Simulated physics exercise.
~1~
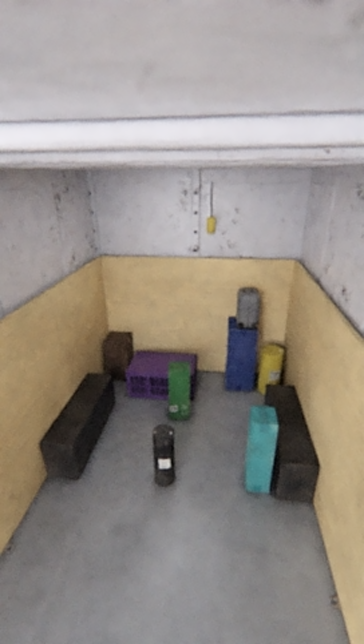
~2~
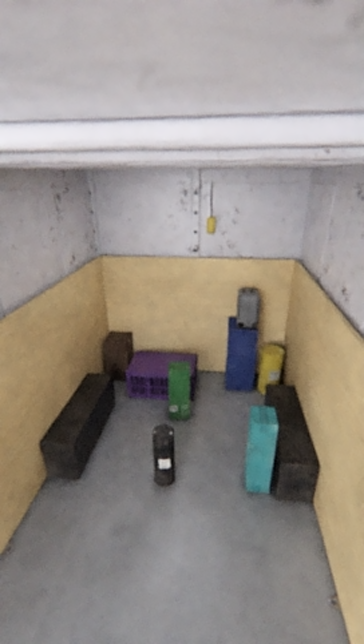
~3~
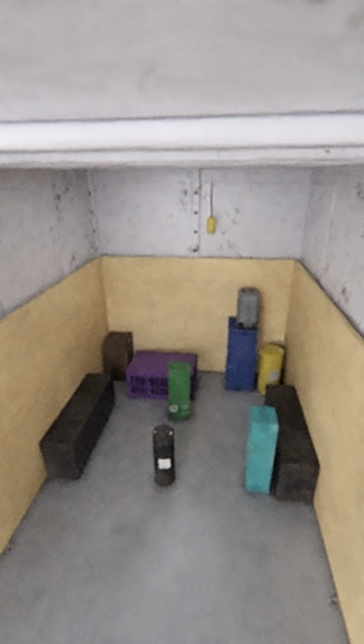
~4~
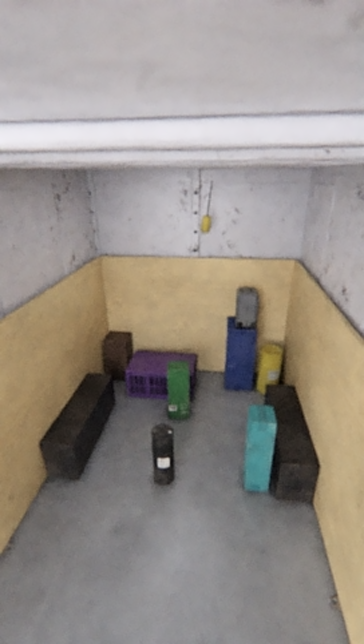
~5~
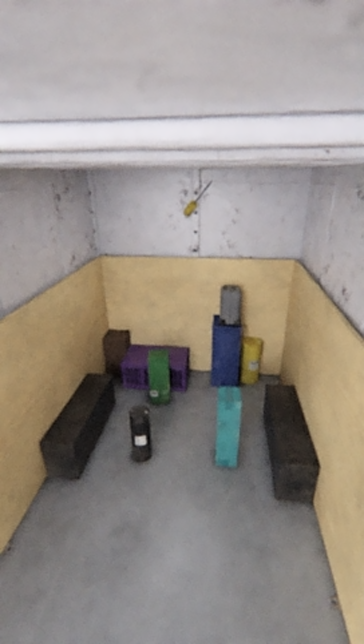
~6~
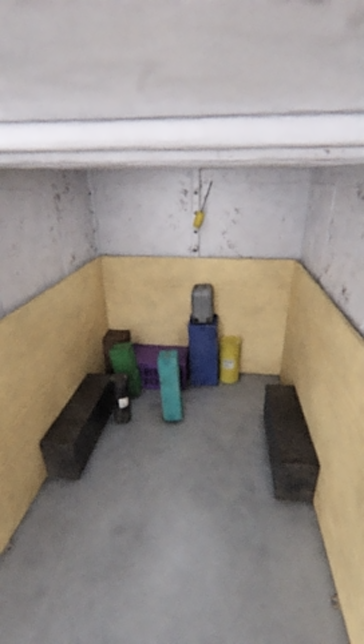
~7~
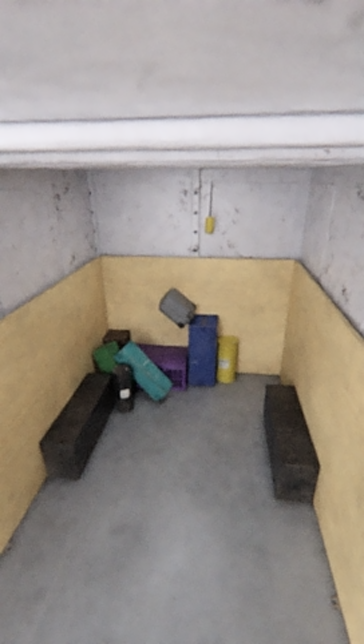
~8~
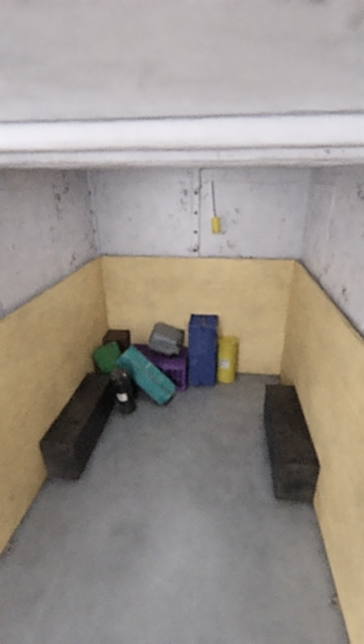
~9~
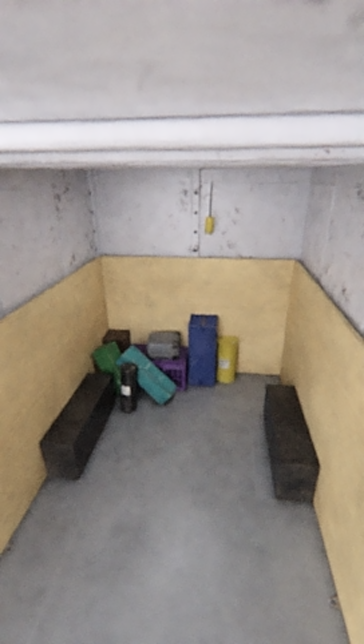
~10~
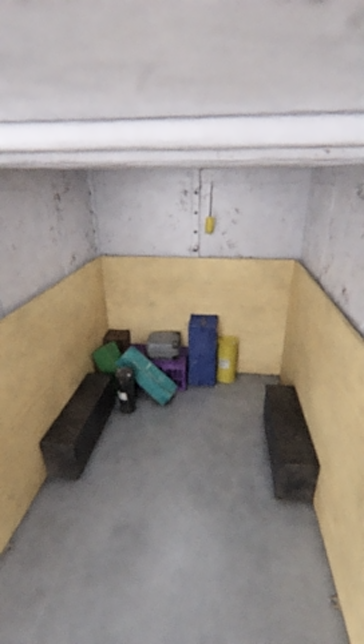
Loose boxes and canisters stand in the back of a van, viewed from behind towards the front wall, with a dark wheel box on each side. A green box, purple chest and brown box sit left of centre, a black canister stands nearer, and a turquoise box, yellow canister and blue box topped by a grey case stand right. After a still start, the load slides forwards and left, bunching near the far left corner. The green and turquoise boxes lean, and the grey case tips off the blue box. It ends on its side atop the heap, the turquoise box slanting steeply, blue box and yellow canister upright.
